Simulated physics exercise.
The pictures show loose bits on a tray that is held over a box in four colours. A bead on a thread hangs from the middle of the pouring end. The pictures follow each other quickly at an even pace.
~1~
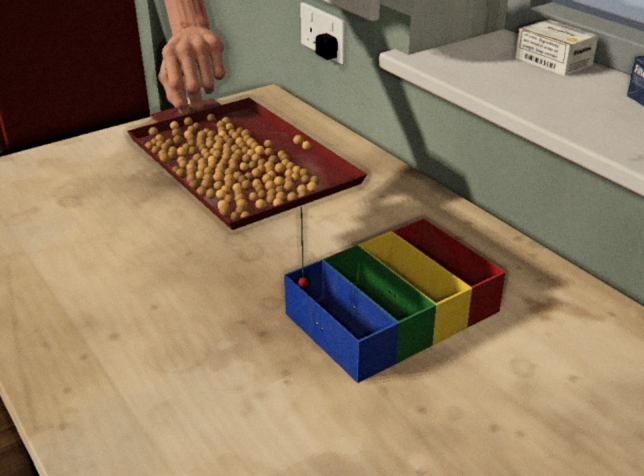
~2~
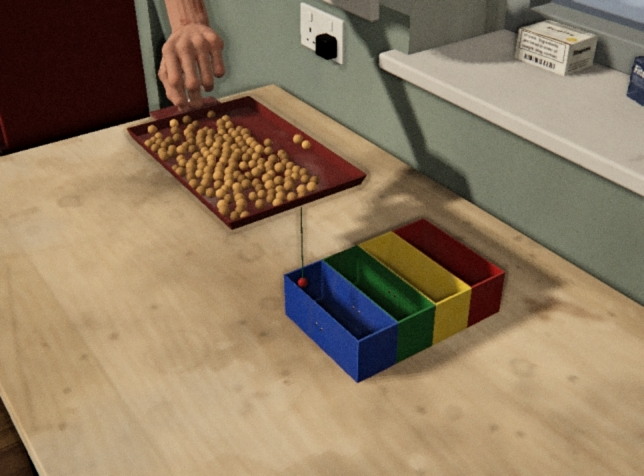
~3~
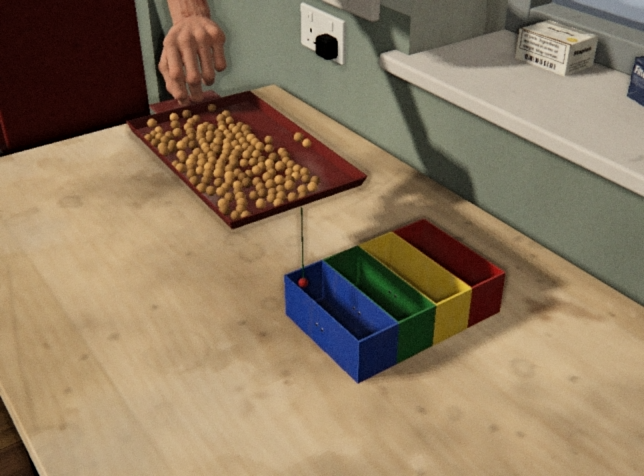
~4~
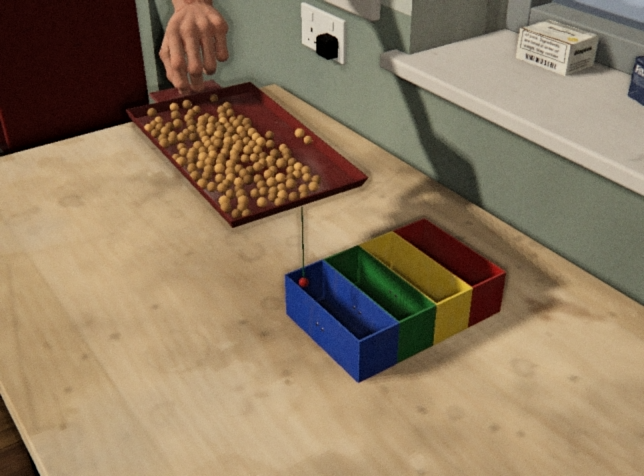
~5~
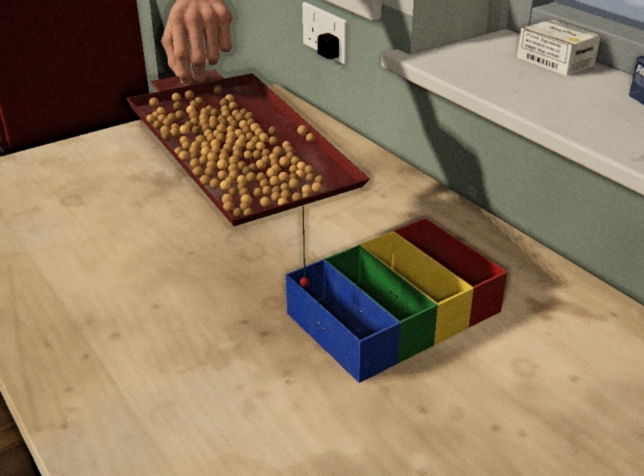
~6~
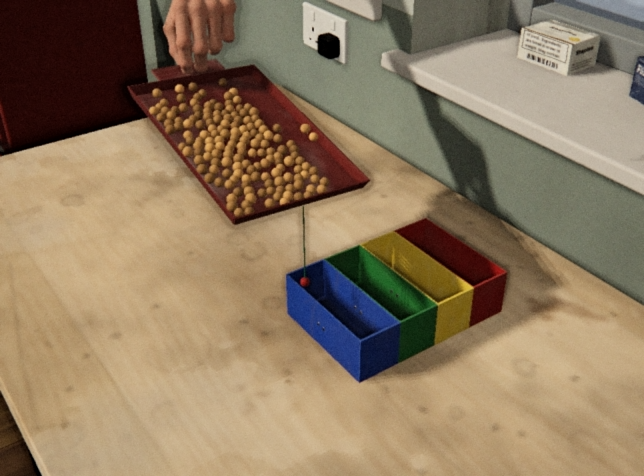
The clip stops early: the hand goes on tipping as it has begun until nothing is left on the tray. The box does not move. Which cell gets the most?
Fullest: The green cell.
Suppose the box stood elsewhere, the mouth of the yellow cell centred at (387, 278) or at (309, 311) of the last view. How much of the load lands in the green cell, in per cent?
Roughly 40 per cent, and 0 per cent.
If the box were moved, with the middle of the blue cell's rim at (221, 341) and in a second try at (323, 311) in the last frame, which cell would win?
At the first place that red cell, at the second the green one.
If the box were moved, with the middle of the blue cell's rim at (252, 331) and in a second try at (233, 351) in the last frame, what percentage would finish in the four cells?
The first gives 80 %, the second 60 %.
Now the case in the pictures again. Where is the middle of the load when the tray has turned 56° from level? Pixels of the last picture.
Around (336, 201).
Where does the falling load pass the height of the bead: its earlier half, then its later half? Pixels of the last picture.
Around (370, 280) and then (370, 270).
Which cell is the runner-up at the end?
It is blue.
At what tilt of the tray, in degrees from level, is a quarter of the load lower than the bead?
At some 55 degrees.
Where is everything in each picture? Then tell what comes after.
The first picture shows corners of the pouring end near (232, 219) and (361, 174), level; middle of the load near (224, 163), round wooden beads; bead on its thread near (303, 282); blue cell near (378, 349); green cell near (416, 330); yellow cell near (452, 312); red cell near (486, 296).
The second picture shows corners of the pouring end near (231, 219) and (361, 174), level; middle of the load near (224, 161).
The third picture shows corners of the pouring end near (232, 219) and (362, 175), tipped barely, lowest at the right corner; middle of the load near (224, 158).
The fourth picture shows corners of the pouring end near (233, 217) and (363, 176), tipped a little, lowest at the right corner; middle of the load near (225, 153).
The fifth picture shows corners of the pouring end near (235, 216) and (364, 177), tipped a little, lowest at the right corner; middle of the load near (228, 148).
The sixth picture shows corners of the pouring end near (236, 215) and (365, 179), tipped a little, lowest at the right corner; middle of the load near (232, 145), all but a few on the move; blue cell near (379, 348); green cell near (418, 330); yellow cell near (454, 312); red cell near (488, 296).
Shortly afterwards, tray tipped steeply; near half on the tray; a little in the green cell; a little in the blue cell; only a few in the yellow cell; only a few in the red cell; near a quarter falling or outside the box.
Next, tray tipped right over; near half in the green cell; near a quarter in the blue cell; a little in the yellow cell; only a few in the red cell; a little falling or outside the box.
Some moments later, tray tipped past a quarter turn; near half in the green cell; near a quarter in the blue cell; a little in the yellow cell; only a few in the red cell; a little falling or outside the box.
In the end, tray tipped past a quarter turn; near half in the green cell; near a quarter in the blue cell; a little in the yellow cell; only a few in the red cell; a little outside the box.
